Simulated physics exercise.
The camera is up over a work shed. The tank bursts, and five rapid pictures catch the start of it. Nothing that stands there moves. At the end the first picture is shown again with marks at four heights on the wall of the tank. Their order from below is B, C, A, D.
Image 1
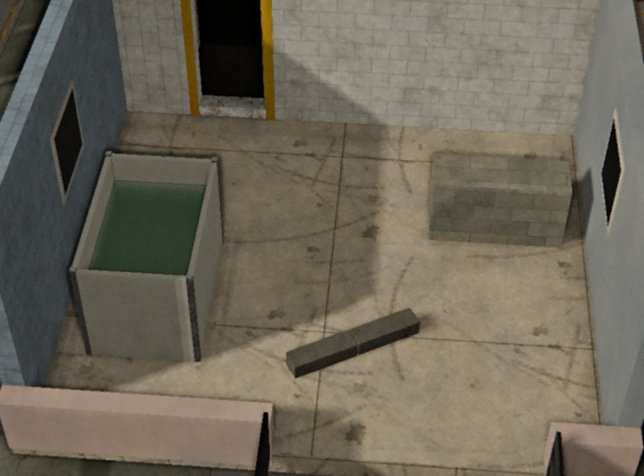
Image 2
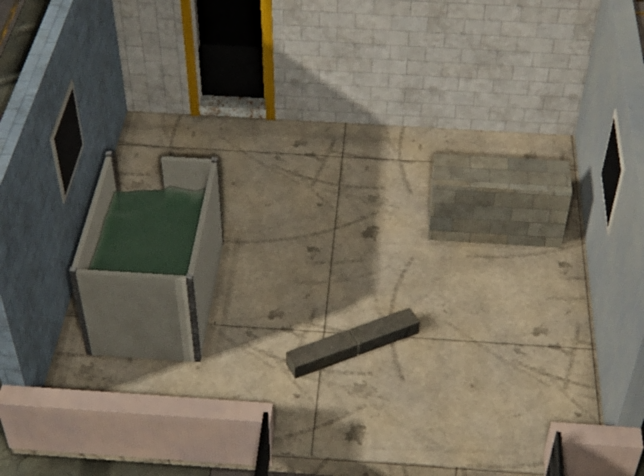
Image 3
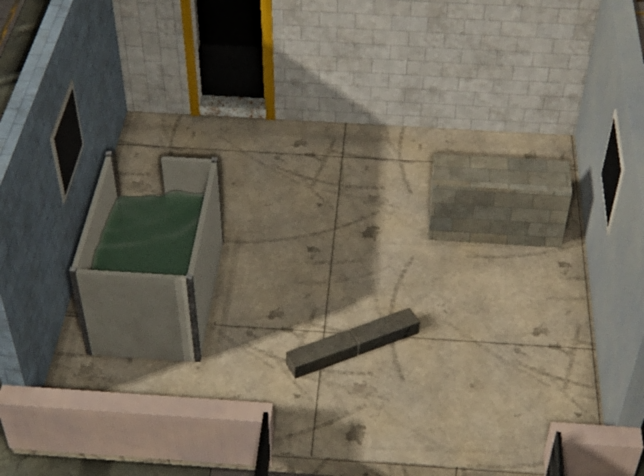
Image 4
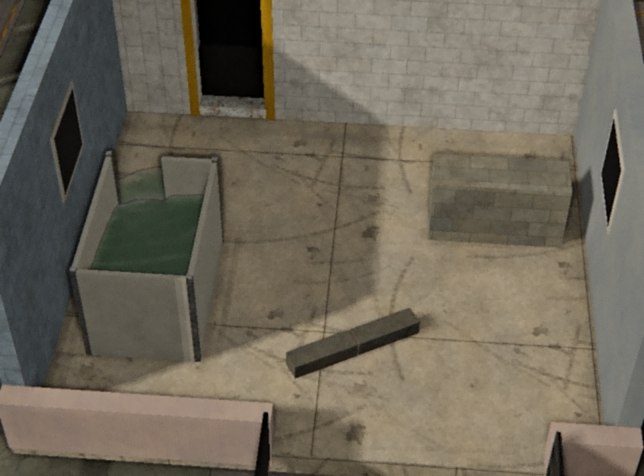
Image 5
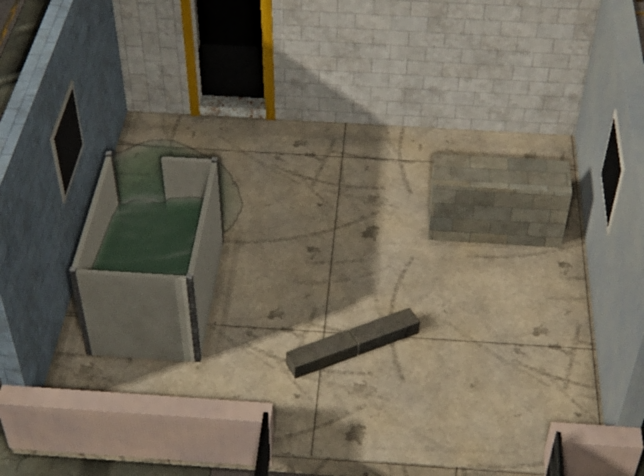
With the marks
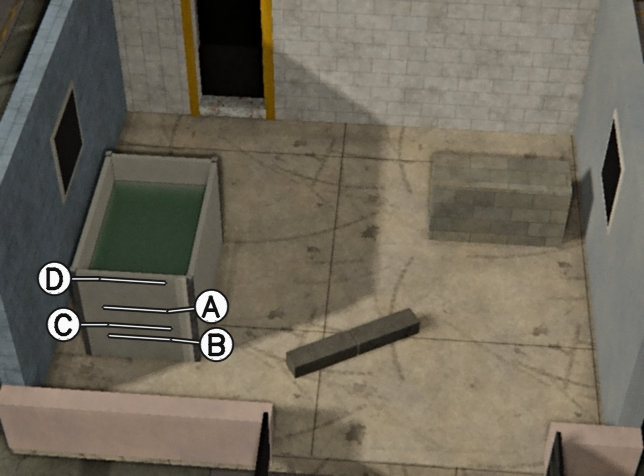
We see a walled work yard with a tank of green water at left, a block stack and a low beam. Part of the tank's back wall disappears, and water pours out behind it, spreading thinly over the nearby floor.
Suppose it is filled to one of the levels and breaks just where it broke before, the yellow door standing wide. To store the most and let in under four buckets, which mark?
That is line C.
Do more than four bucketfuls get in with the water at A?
Yes.
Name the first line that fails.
Line A.
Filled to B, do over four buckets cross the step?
No.
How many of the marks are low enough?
Two of them.
On the marked copy, A at (136, 309); B at (140, 337); C at (138, 326); D at (131, 280); from the bottom up B, C, A, D.
If A is chosen, about 10 bucketfuls get in.
If B is chosen, nothing gets over.
If C is chosen, a bucket or two gets in.
If D is chosen, dozens of bucketfuls pour in.
